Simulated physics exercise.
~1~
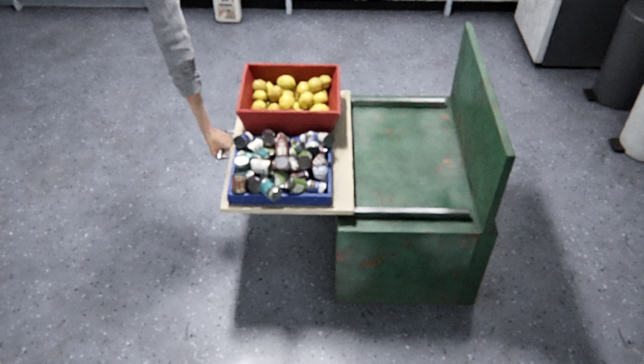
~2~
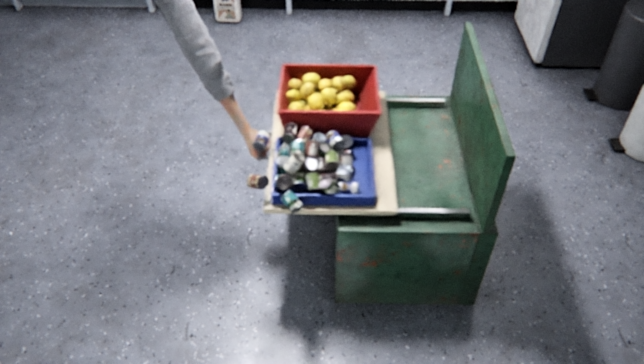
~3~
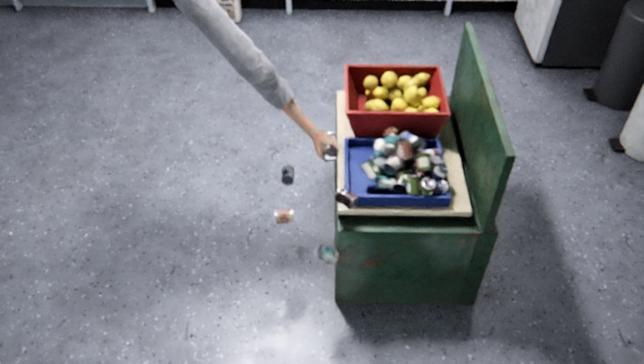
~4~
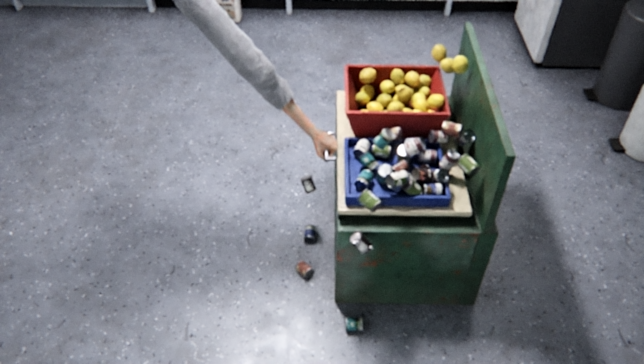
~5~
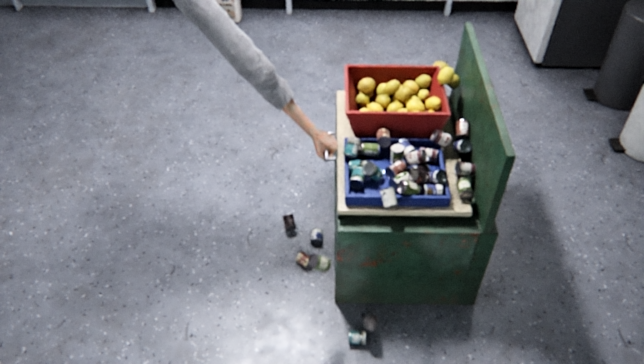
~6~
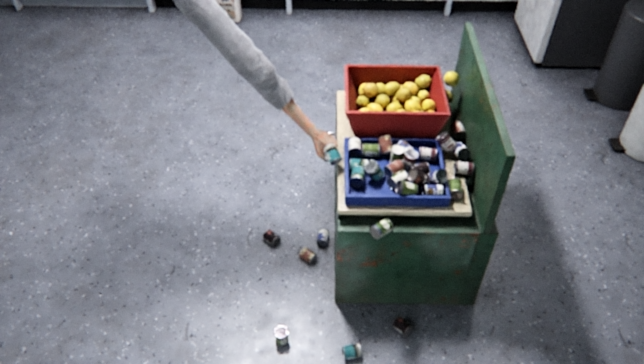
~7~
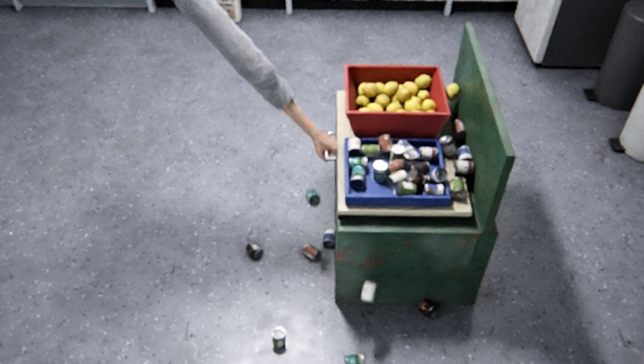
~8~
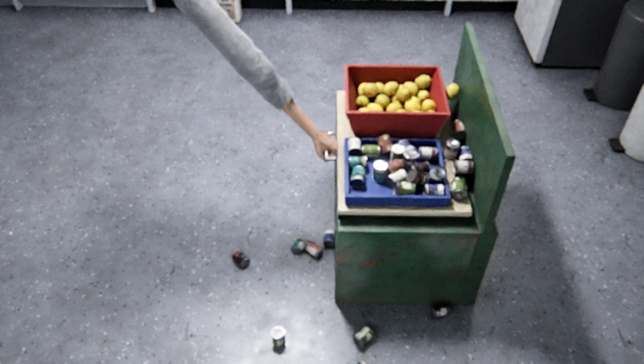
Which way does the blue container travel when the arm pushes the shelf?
The blue container travels to the right along with the shelf.
An arm shoved a shelf holding a blue container of small tins and a red container of yellow fruit to the right over a green base until it stopped abruptly, scattering many tins onto the floor while most of the fruit stayed in.
